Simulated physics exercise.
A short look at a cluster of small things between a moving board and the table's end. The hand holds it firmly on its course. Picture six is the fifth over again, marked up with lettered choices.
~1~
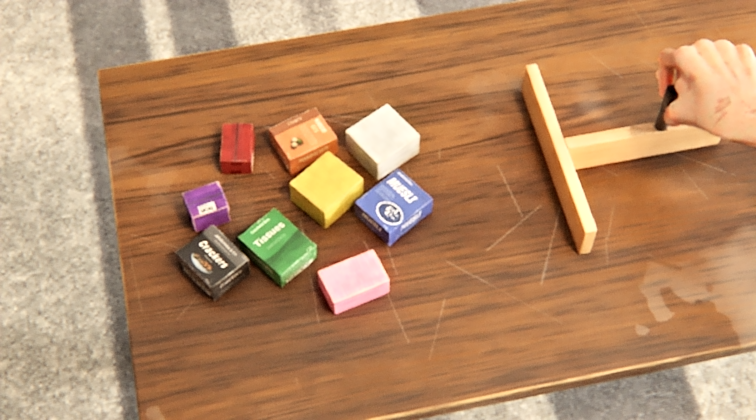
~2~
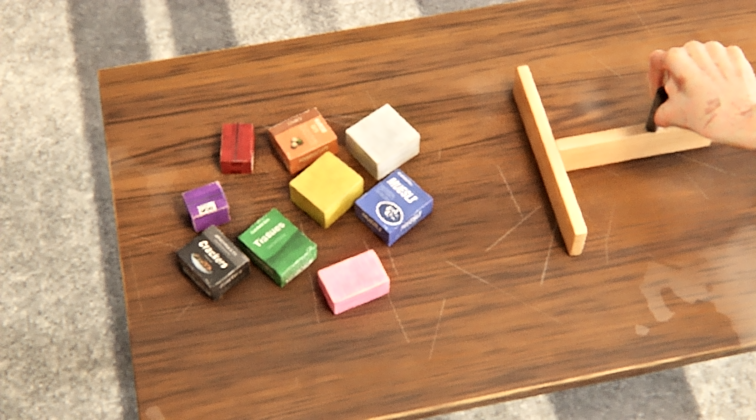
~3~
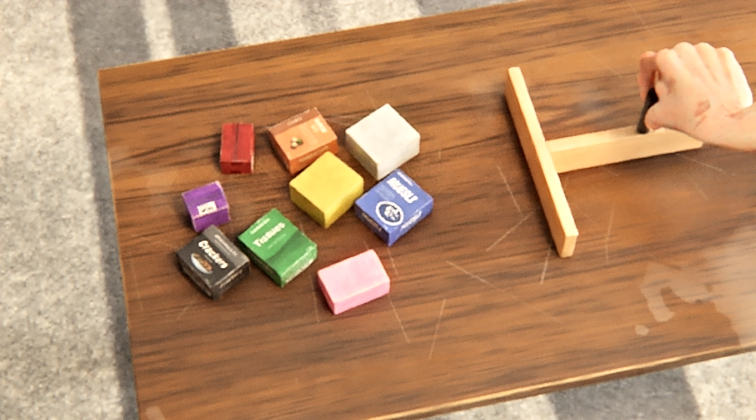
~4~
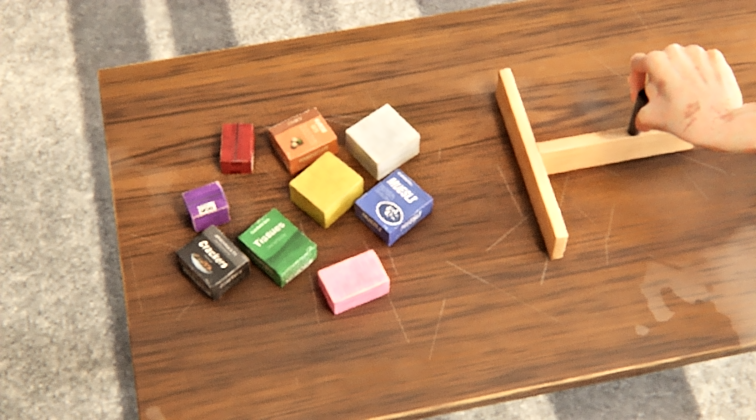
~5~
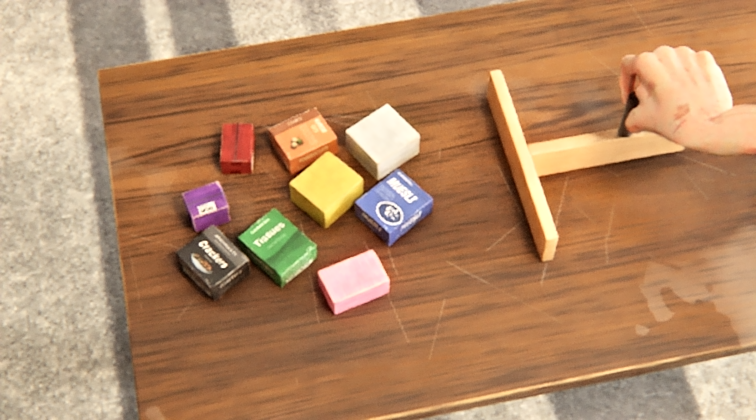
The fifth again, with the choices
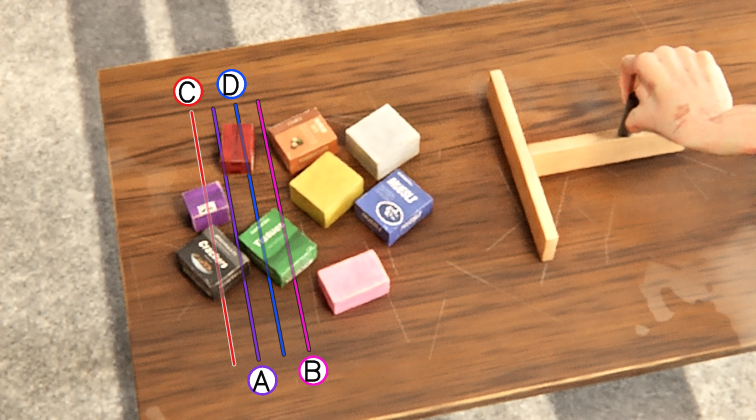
A hand slides a T-shaped wooden board slowly left toward a cluster of colorful small boxes.
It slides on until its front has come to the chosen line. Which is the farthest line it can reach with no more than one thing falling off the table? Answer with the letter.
It should halt at D.
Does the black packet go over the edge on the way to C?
Yes.
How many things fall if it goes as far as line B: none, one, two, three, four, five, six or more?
By then, none.
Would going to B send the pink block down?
No.
On the marked copy, A at (235, 226); B at (282, 218); C at (212, 230); D at (258, 222).
Following D. Soon after the start, board (430, 167); white block (375, 142); blue packet (389, 207).
Later, board (334, 184); black packet (183, 278); red box (190, 158).
In the end, board (261, 197); black packet (129, 311); red box (119, 171); none fallen.
As for the rest, A drops two; B is within the limit but short; C drops three.
